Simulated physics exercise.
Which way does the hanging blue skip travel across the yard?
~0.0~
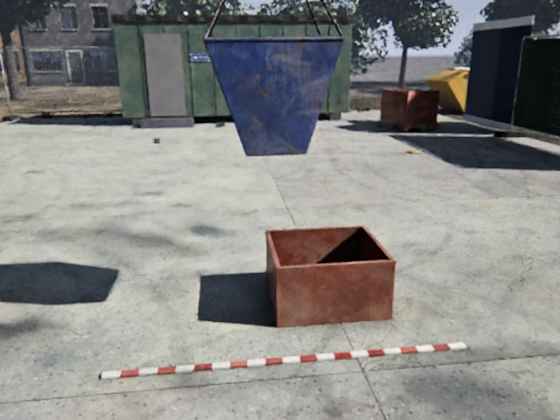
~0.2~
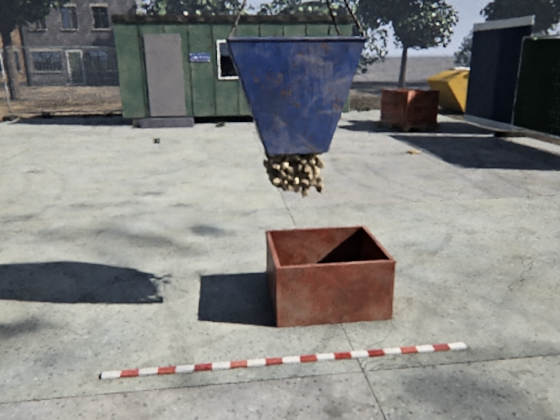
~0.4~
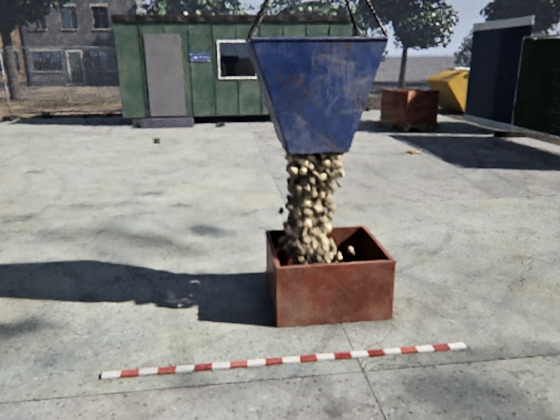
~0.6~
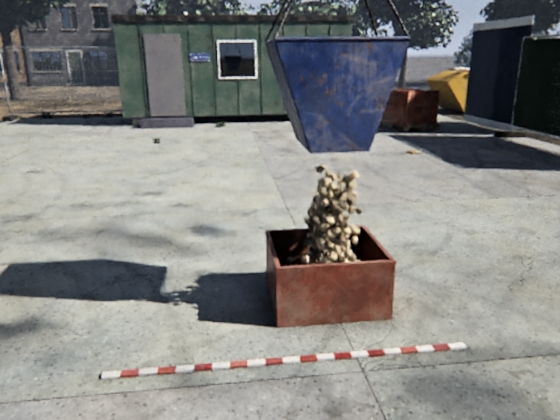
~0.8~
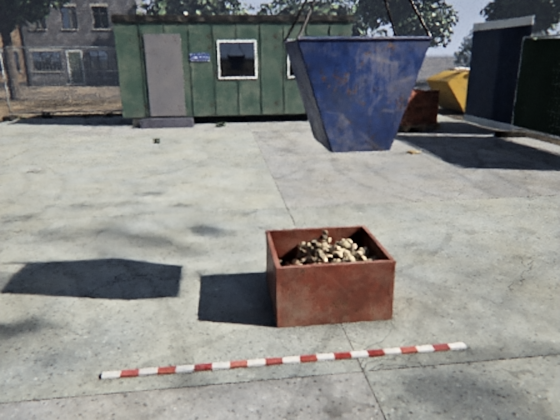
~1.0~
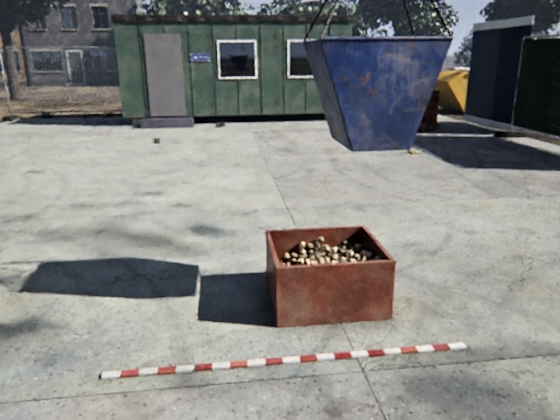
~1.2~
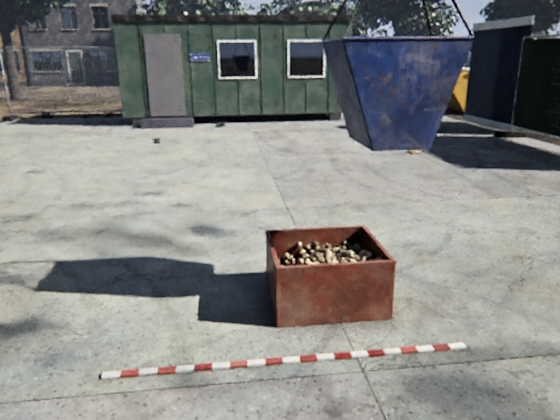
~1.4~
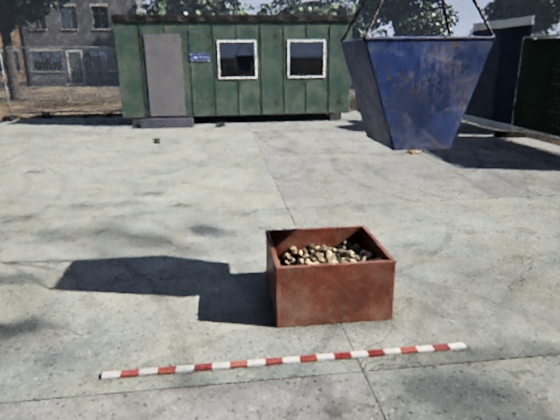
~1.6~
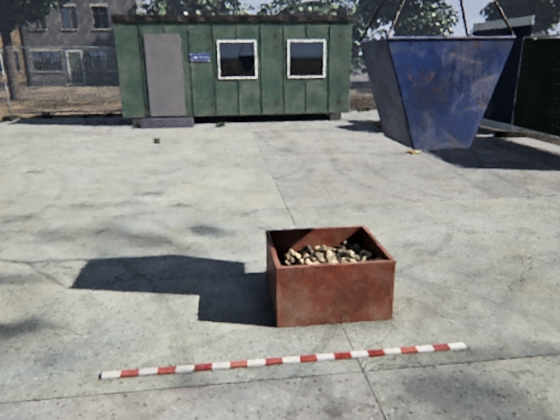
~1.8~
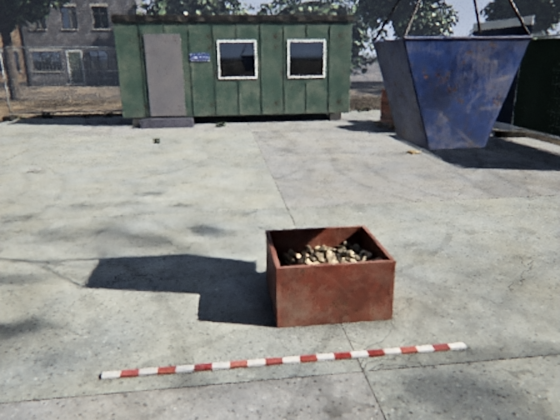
The blue skip travels to the right, moving past the red bin as it goes.
